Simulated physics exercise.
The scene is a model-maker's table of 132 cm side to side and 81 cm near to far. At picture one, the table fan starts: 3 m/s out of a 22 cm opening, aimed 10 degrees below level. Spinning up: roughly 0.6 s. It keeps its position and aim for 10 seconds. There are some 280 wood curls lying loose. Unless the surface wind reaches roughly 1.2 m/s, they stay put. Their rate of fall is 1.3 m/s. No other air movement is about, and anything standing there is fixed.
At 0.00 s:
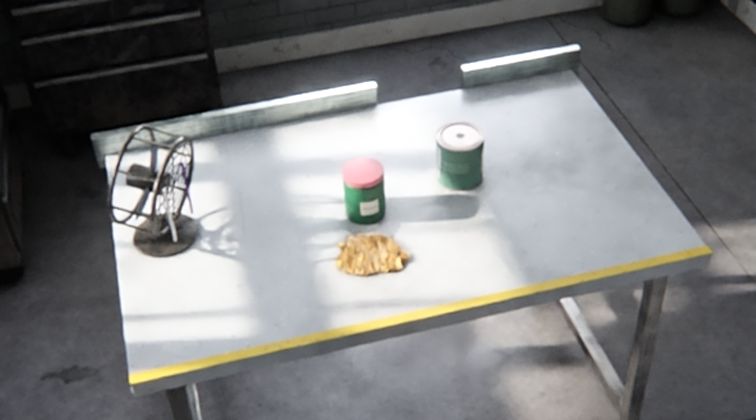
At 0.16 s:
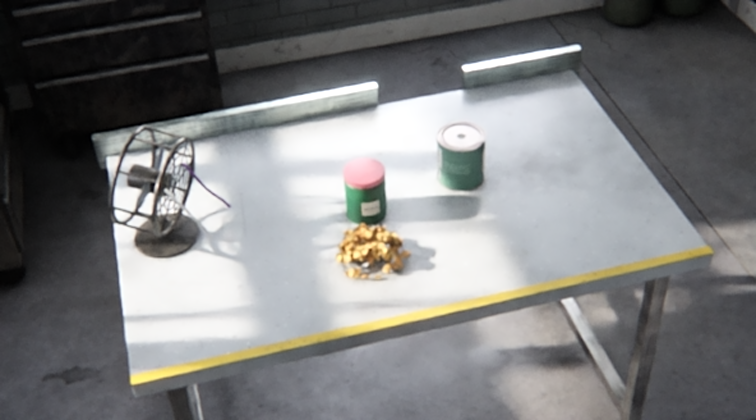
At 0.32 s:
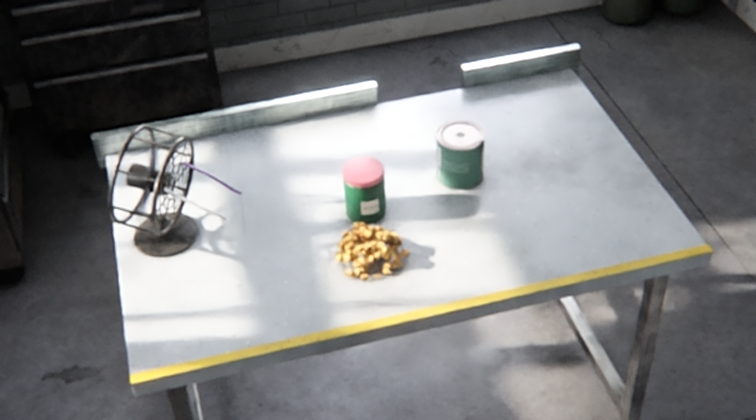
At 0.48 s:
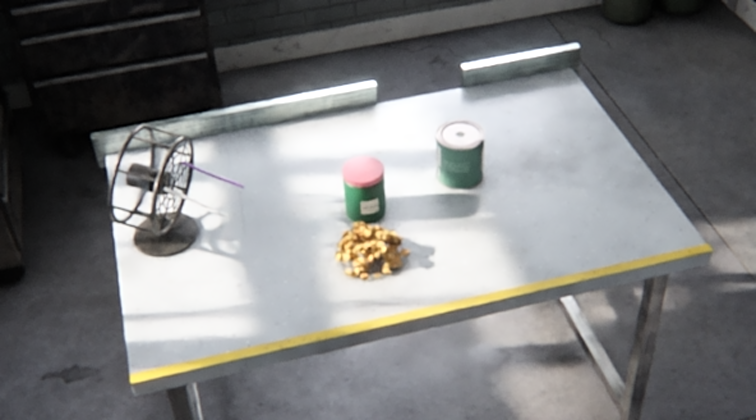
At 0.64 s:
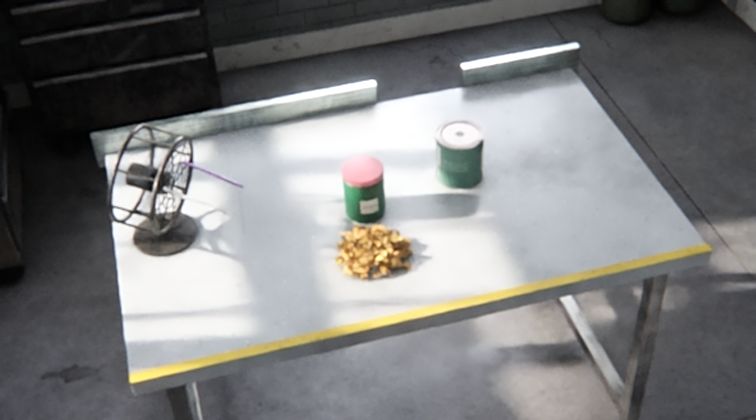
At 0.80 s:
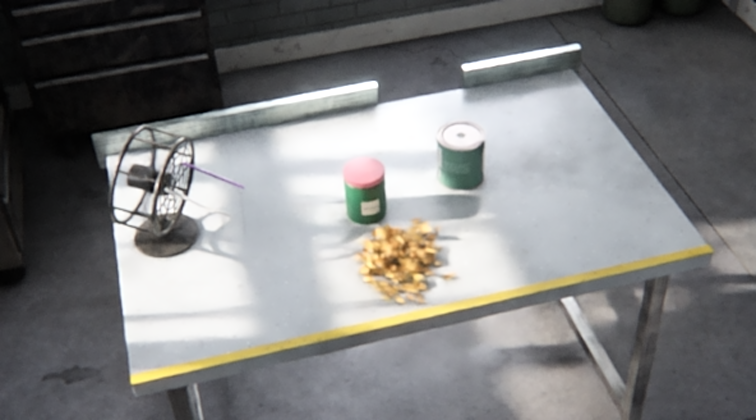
A streamer on the table fan at the left lifts and stretches out to the right, while the pile of golden wood curls in front of a red-lidded green jar barely shifts. Then the curls begin to spread, and many slide rightward and toward the table's yellow edge, scattering loosely.
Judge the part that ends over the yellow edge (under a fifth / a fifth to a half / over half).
When time is up, the bulk are found over the yellow edge.
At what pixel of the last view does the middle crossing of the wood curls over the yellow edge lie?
(540, 292).
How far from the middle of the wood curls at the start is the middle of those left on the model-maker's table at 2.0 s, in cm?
It works out to close to 60 cm.
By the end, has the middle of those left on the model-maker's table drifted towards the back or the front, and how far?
Net drift is to the rear by close to 5 cm.
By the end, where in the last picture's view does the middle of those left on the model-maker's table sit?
(589, 194).
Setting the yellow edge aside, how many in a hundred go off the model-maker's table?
The share is about 20 %.
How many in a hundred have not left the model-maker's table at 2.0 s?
About 15 % remain.
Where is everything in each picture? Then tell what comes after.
The middle of the wood curls is near (368, 256), none has stirred yet and the mouth of the table fan is at (153, 181), in the first frame.
The middle of the wood curls is near (368, 247), none has stirred yet and the yellow edge is centred on (437, 316), in the second frame.
The middle of the wood curls is near (367, 246), about 1 % have left their places, the top of a jar is at (364, 169) and the top of a tin is at (460, 134), in the third frame.
The middle of the wood curls is near (367, 246) and about 1 % have left their places, in the fourth frame.
The middle of the wood curls is near (369, 246), the farthest in sight from the table fan is at (407, 267) and about 10 % have left their places, in the fifth frame.
The middle of the wood curls is near (398, 256), the farthest in sight from the table fan is at (449, 277) and about 75 % have left their places, in the sixth frame.
After 2.0 s, 63 % are over the yellow edge; the middle of those still in play is near (594, 191); 91 % have settled or left.
After 3.2 s, 63 % are over the yellow edge; the middle of those still in play is near (594, 191); 92 % have settled or left.
After 5.5 s, 63 % are over the yellow edge; the middle of those still in play is near (594, 191); 93 % have settled or left.
After 10.0 s, at the end, 63 % are over the yellow edge; the middle of those still in play is near (589, 194).
